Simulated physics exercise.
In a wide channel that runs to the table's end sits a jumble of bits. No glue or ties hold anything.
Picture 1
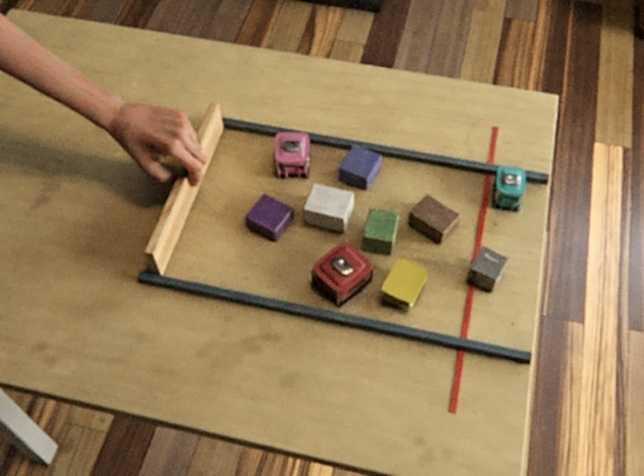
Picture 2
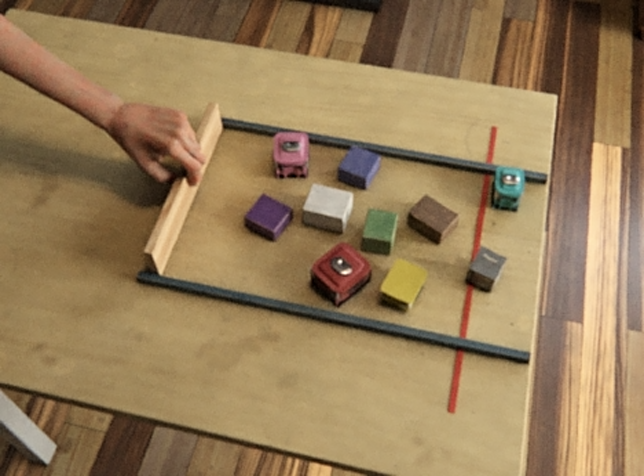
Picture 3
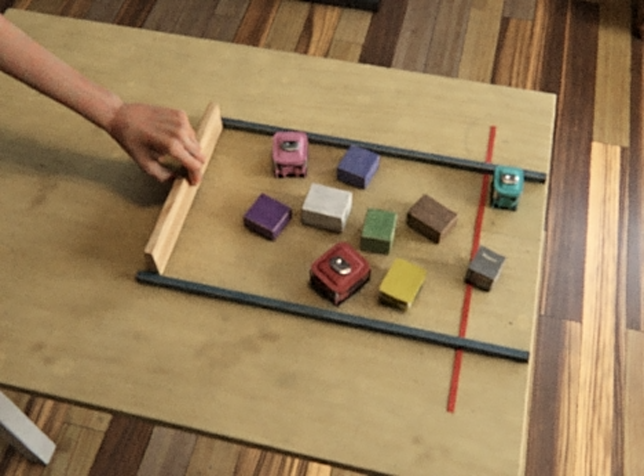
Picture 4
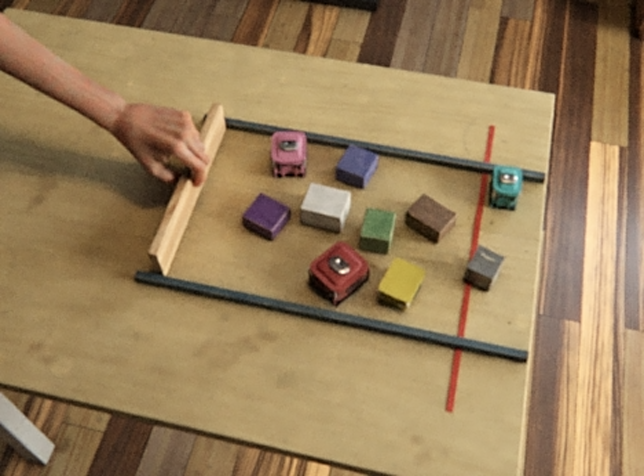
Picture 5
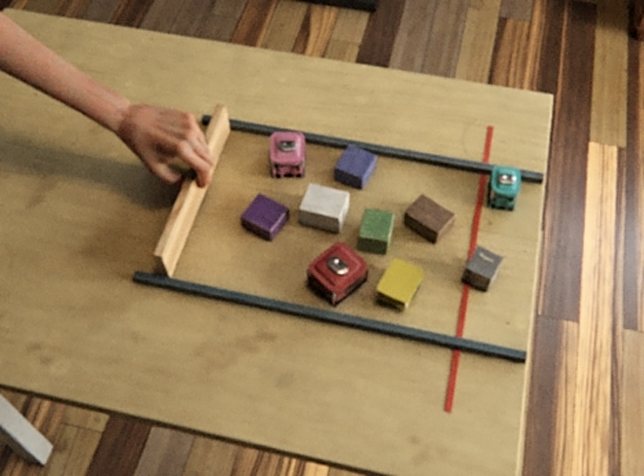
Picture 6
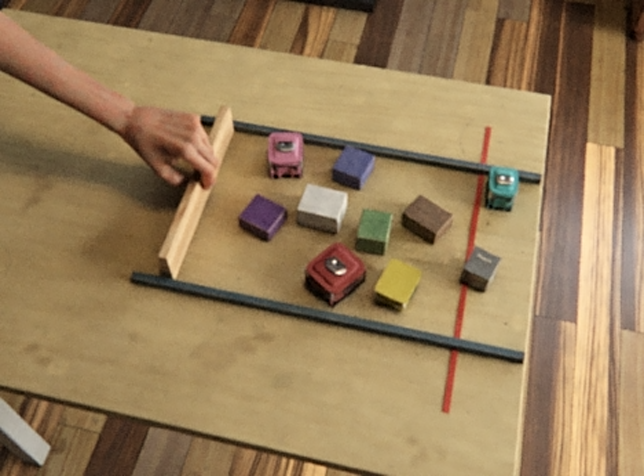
At the start, a hand holds a wooden board upright at the left end of a channel on a table, with coloured blocks and small cases scattered between two dark rails. The hand then slides the board slightly right, while the scattered pieces stay in place around it, untouched.
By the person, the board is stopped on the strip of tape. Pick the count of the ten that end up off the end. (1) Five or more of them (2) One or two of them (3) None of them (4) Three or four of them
Three or four of them (4).
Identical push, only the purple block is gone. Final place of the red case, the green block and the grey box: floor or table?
Red case: Still there; green block: Still there; grey box: Over the edge.
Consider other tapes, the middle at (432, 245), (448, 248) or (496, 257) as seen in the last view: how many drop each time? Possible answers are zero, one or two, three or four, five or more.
In turn: No fall at all, either one or two, 5 or more.
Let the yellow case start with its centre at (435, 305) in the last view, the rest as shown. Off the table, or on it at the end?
From that start the object is safe.
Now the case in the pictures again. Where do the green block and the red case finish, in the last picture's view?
The first sits around (529, 270), while the other sits around (486, 294).
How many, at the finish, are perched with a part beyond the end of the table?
Counting them gives 4.
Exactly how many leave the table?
Counted up, you get 3.
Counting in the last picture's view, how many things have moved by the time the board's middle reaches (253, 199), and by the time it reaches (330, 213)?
Tally: First 2; then 7.
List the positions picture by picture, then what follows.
The first frame shows turquoise case (509, 188); grey box (487, 269); brown block (434, 219); board (187, 185); tape (477, 252).
The second frame shows grey box (486, 269); purple block (269, 217).
The third frame shows brown block (432, 219); yellow case (402, 286).
The fourth frame shows turquoise case (505, 188); blue block (357, 167).
The fifth frame shows grey box (482, 269); white block (324, 208).
The sixth frame shows turquoise case (502, 189); grey box (480, 269); brown block (427, 219); board (199, 189); tape (470, 252).
Early on, none off yet; turquoise case at rest near (502, 189); grey box at rest near (480, 269); brown block at rest near (427, 219).
A while later, none off yet; turquoise case at rest near (502, 189); grey box at rest near (480, 269); brown block travelled about its own width near (463, 221).
Further along, none off yet; turquoise case travelled about its own width near (522, 190); grey box travelled about its own width near (513, 284); brown block travelled well along near (528, 222).
Finally, the number that fall off is three or four; lost, brown block, grey box and turquoise case.
